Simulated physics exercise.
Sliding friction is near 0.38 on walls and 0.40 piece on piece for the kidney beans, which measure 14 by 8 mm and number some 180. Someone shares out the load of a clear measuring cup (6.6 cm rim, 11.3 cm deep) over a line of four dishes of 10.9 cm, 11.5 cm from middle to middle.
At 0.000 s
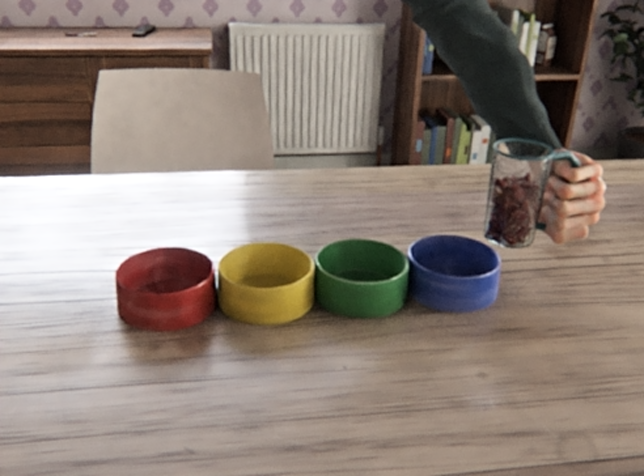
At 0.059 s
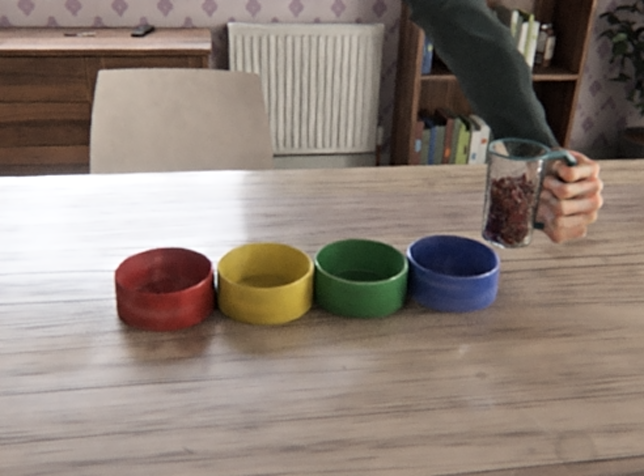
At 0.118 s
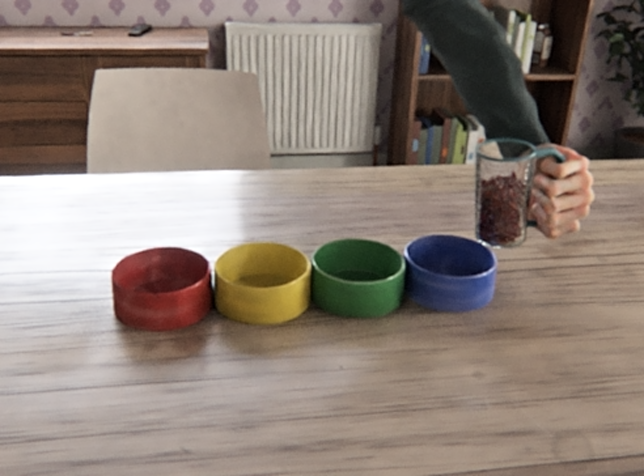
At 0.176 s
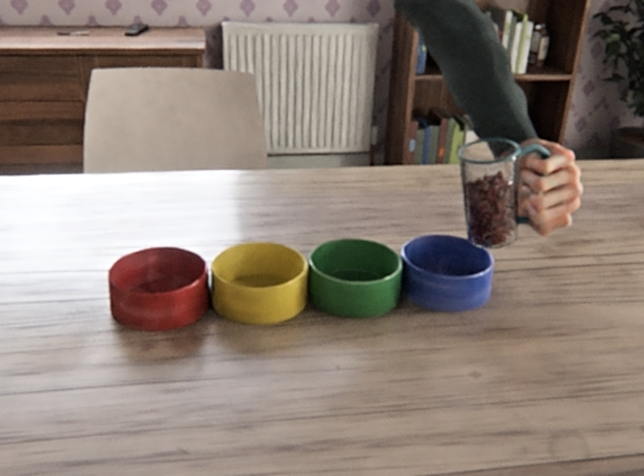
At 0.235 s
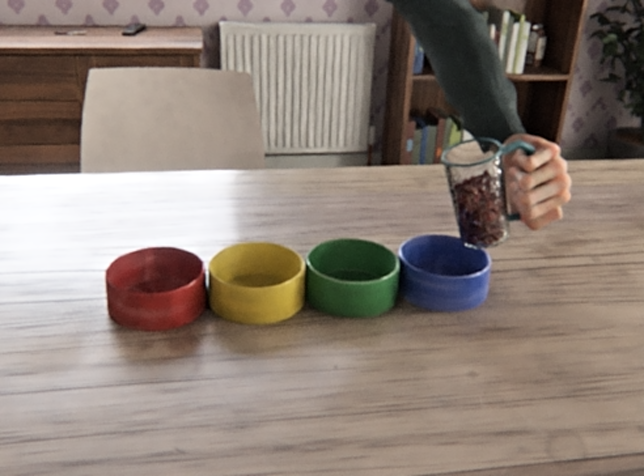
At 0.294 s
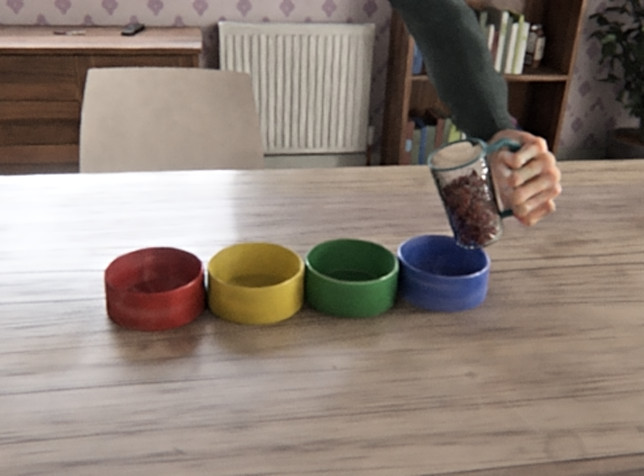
A hand held a clear measuring cup of small dark red pieces beside a row of red, yellow, green and blue dishes, then moved it a little left while tilting it toward the blue one.
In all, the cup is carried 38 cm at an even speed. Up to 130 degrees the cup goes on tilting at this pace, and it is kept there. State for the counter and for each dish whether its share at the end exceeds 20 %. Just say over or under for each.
Going through them: Red comes out under, blue comes out under, green comes out under, yellow comes out over, counter comes out under.
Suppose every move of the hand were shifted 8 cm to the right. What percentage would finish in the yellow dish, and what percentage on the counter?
Shares would be yellow 60 and counter 10.
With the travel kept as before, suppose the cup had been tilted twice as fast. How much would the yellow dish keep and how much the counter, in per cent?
Then yellow ends at 10 and the counter at 10.
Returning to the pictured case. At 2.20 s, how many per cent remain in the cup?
About 0 percent of the load.
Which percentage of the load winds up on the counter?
Near 10 percent, roughly speaking.
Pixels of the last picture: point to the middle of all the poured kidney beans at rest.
(238, 288).
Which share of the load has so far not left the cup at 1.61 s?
Close to 5 % of the load.
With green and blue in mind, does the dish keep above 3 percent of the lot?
Note - green negative, blue negative.
After 1.08 s, tilt 98 degrees; cup holds 100 %.
After 1.61 s, tilt 130 degrees; cup holds 5 %, red 5 %, yellow 85 %.
After 2.20 s, tilt 130 degrees; cup holds 0 %, red 5 %, yellow 85 %.
In the end, at 2.5 s, red 5 %, blue 0 %, green 0 %, yellow 85 %, counter 10 %.
